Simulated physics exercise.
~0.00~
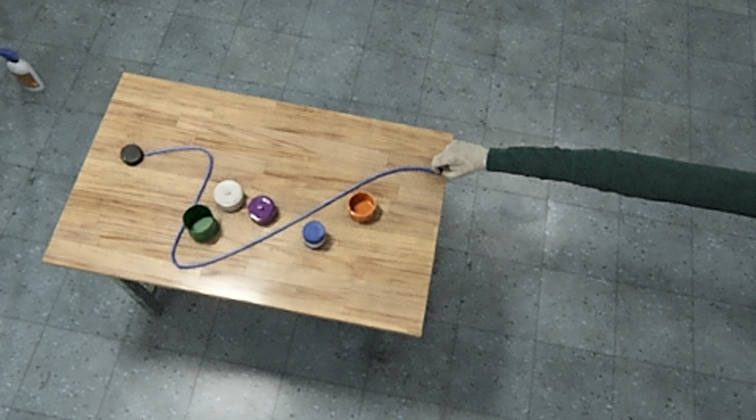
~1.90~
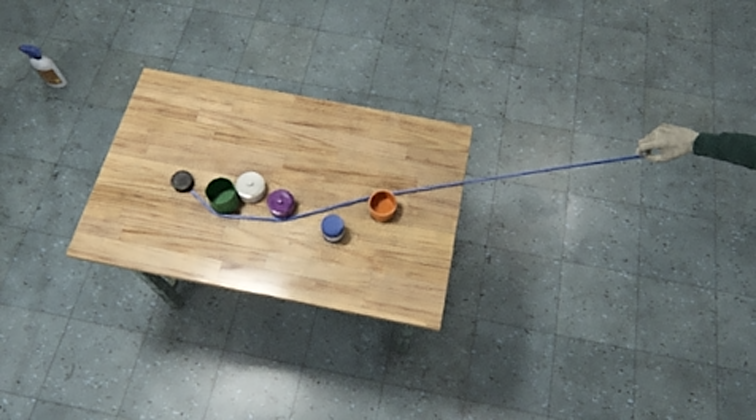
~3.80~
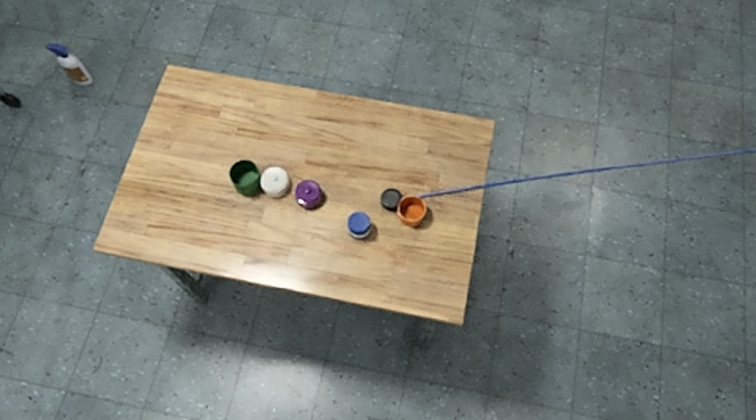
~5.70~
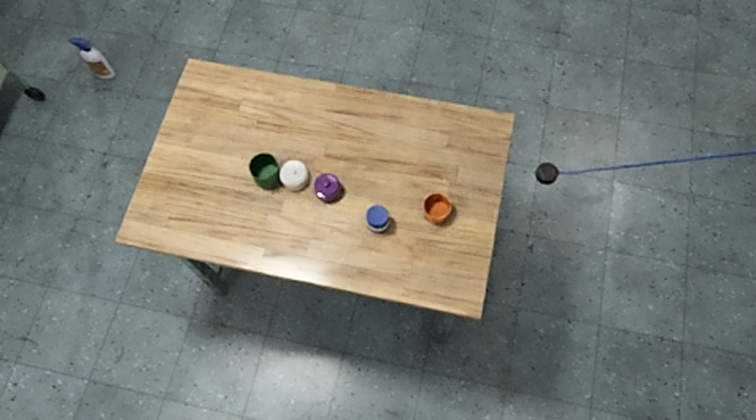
At the start, five round containers stand on a wooden table, with a black lamp base near the left end and its blue lead winding around them to a hand at the right edge. The hand draws the lead to the right, pulling out its curves as the green cup shifts a moderate way toward the far side, beside the white pot. The black base then slides across the table until it is close to the orange mug. It keeps going past the right edge, ending off the table on the taut lead, while all five containers remain upright on top.
